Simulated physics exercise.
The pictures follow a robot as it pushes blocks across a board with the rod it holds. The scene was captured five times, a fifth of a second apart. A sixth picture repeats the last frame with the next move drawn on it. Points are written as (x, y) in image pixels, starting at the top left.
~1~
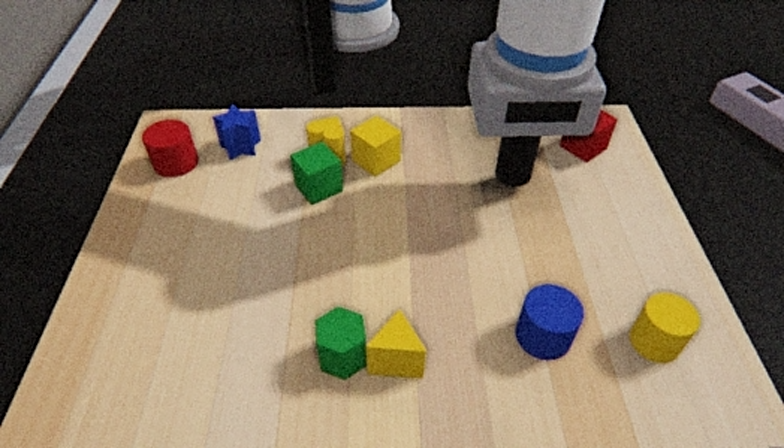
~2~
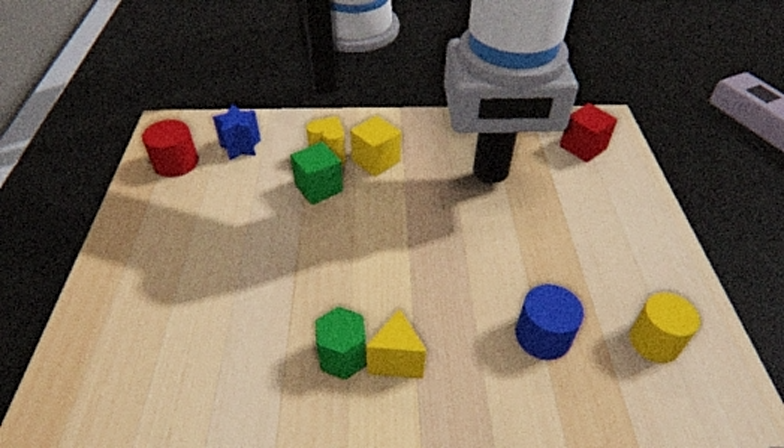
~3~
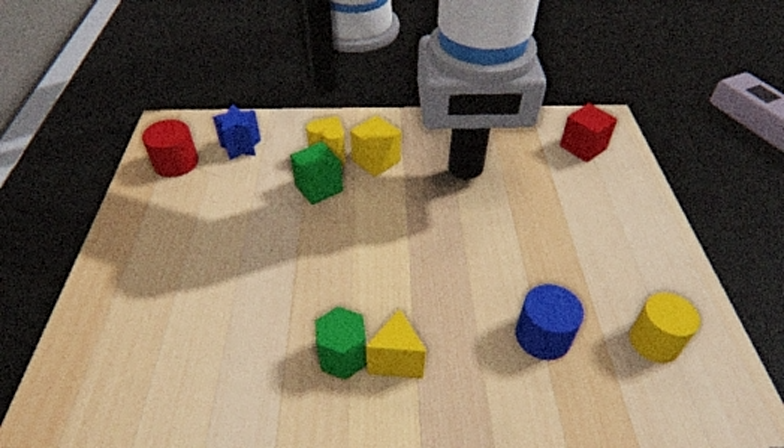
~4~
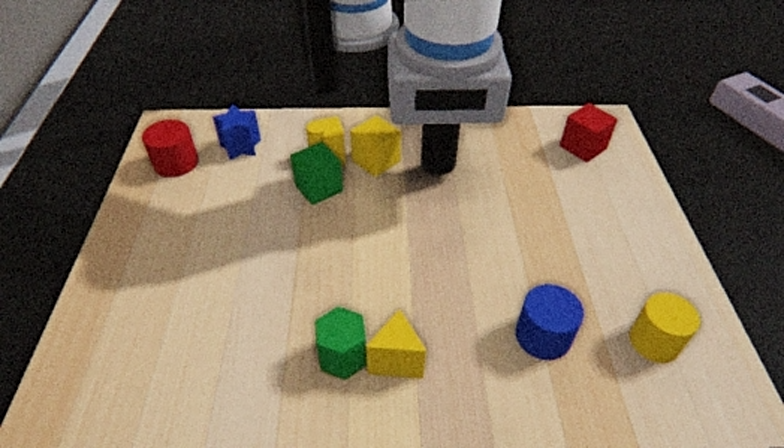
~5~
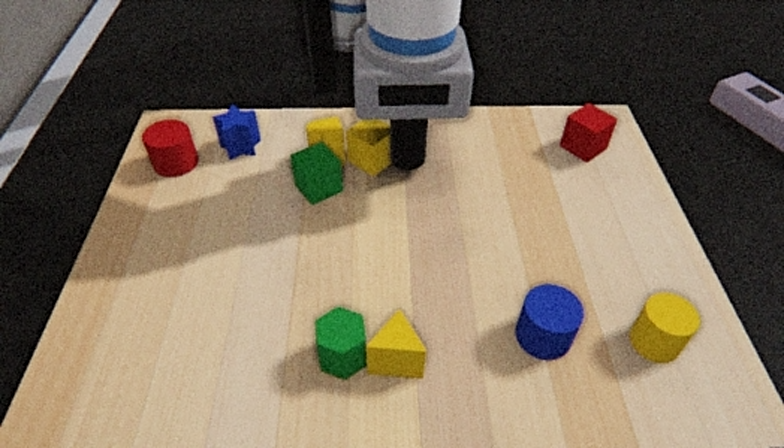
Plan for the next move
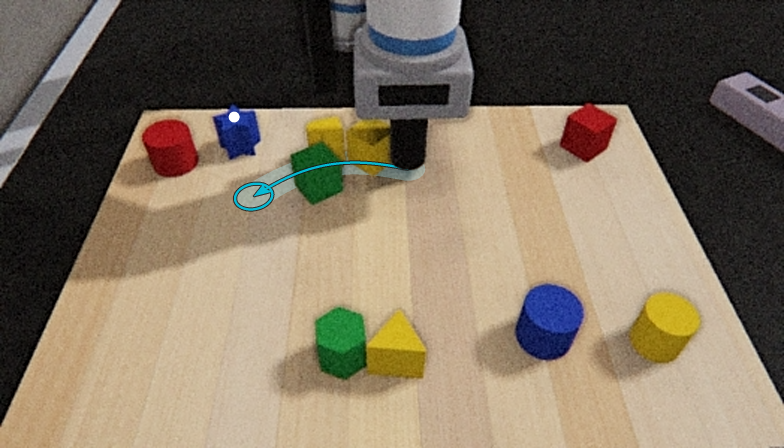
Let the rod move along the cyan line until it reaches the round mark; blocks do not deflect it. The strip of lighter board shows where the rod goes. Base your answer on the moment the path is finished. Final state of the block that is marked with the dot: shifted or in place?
That block will leave its spot.
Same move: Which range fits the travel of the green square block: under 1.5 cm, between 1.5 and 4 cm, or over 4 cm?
Travels 1.5 to 4 cm.
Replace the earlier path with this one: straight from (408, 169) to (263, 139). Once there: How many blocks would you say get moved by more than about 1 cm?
I expect three or more blocks to move.
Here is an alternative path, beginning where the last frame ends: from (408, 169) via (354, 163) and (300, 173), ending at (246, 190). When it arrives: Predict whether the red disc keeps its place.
It will be resting on its spot.
The line goes from (408, 169) via (354, 163) and (301, 172), ending at (254, 196); the dot is on the blue star-shaped block.
What follows on the original path. One third of the way, rod at (354, 153); yellow heart block at (284, 124), turned 35° clockwise; yellow square block at (318, 126), turned 25° anticlockwise.
Two thirds of the way, rod at (300, 162); blue star-shaped block at (213, 111); green square block at (299, 166), turned 65° anticlockwise; yellow heart block at (241, 118), turned 60° clockwise; yellow square block at (266, 129).
At the end, rod at (251, 187); red disc unmoved; blue star-shaped block at (210, 109); green square block at (294, 172), turned 95° anticlockwise; yellow heart block at (237, 117), turned 65° clockwise; yellow square block at (260, 130).
